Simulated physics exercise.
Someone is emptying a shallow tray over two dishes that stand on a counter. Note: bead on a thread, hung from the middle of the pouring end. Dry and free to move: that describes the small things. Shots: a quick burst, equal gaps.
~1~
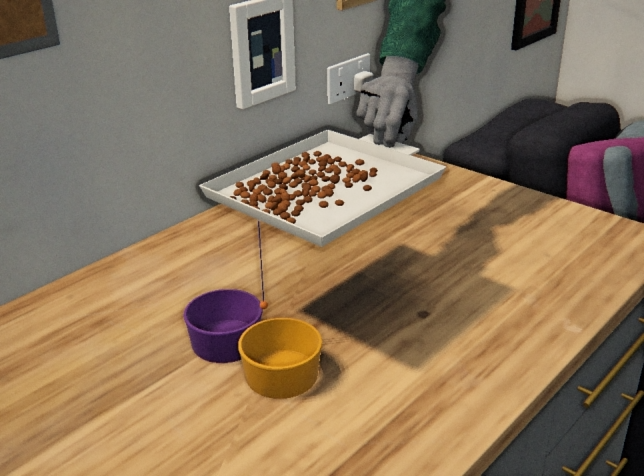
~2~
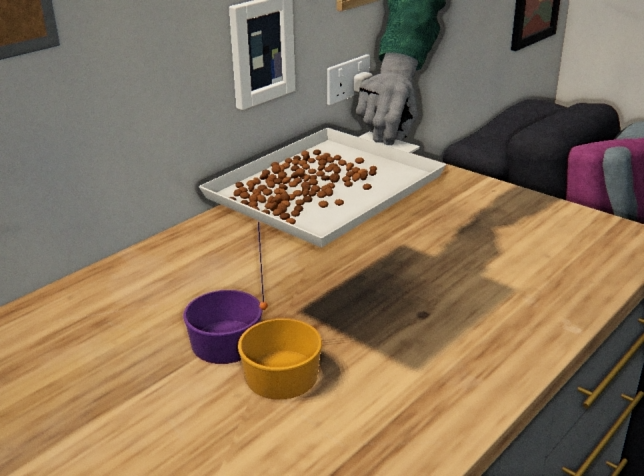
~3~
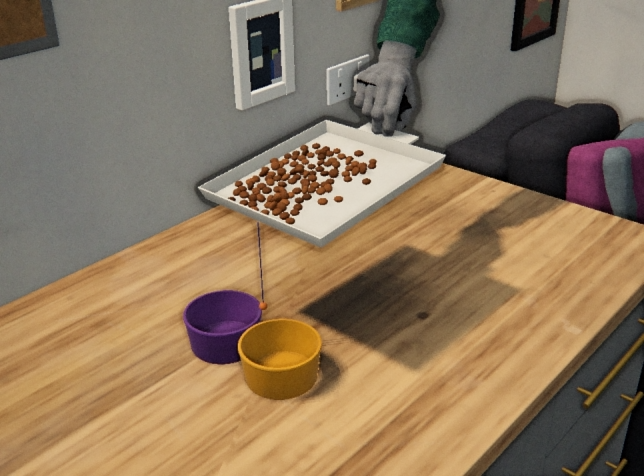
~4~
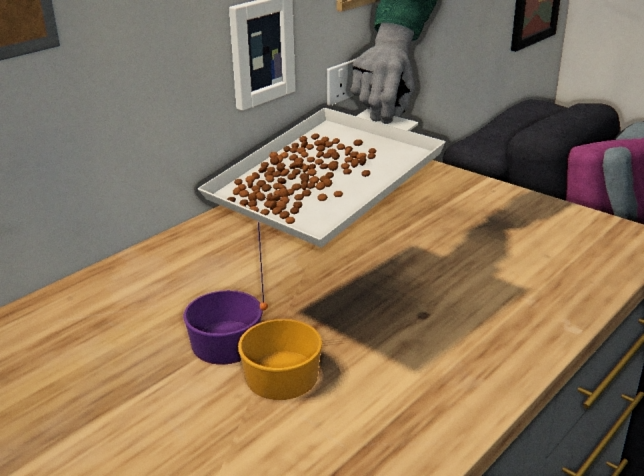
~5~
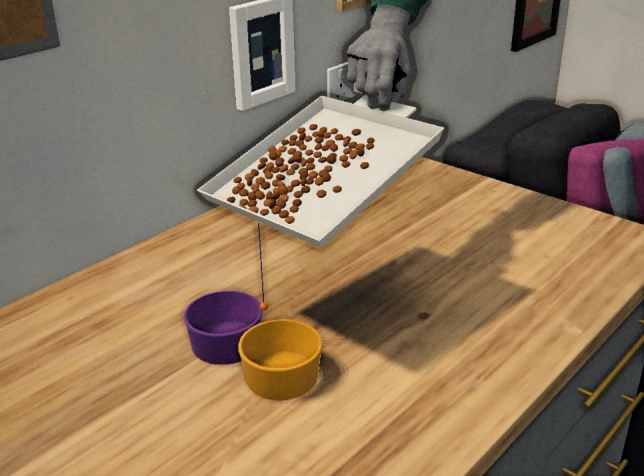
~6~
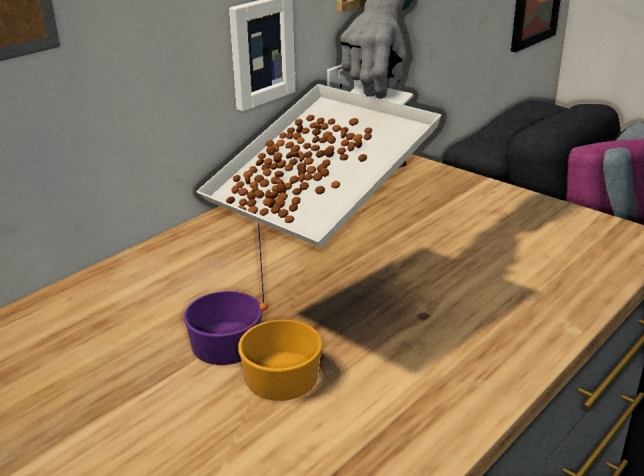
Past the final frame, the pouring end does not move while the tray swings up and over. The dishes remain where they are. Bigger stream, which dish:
The left dish.
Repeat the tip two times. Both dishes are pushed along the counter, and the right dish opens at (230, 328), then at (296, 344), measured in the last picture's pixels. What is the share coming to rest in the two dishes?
You'd get 80 per cent first and 60 per cent second.
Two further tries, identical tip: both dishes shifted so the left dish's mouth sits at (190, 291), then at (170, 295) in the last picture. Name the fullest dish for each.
Case one: The dish at right. Case two: The dish at right.
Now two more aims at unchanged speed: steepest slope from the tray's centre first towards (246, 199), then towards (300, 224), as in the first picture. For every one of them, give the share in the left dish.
It comes to about 50 per cent the first time and about 0 per cent the second.
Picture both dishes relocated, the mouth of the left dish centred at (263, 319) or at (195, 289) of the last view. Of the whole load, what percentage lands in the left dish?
In turn 20 and 10 in a hundred.
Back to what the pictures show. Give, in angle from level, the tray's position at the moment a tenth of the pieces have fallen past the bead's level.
Roughly 75 degrees from level.
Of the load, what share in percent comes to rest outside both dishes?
Roughly 20 in a hundred.
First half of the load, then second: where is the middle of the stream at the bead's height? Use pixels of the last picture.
The opening half passes (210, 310), the closing half (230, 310).
Soon after the last picture, tray tipped steeply; nearly all on the tray; a small part in the air.
A little later, tray tipped past a quarter turn; a small part on the tray; a small part in the right dish; about a third in the left dish; about a quarter outside both; about a quarter in the air.
Later still, tray tipped past a quarter turn; about a quarter in the right dish; about half in the left dish; about a quarter outside both.
At rest, tray tipped past a quarter turn; about a quarter in the right dish; about half in the left dish; about a quarter outside both.
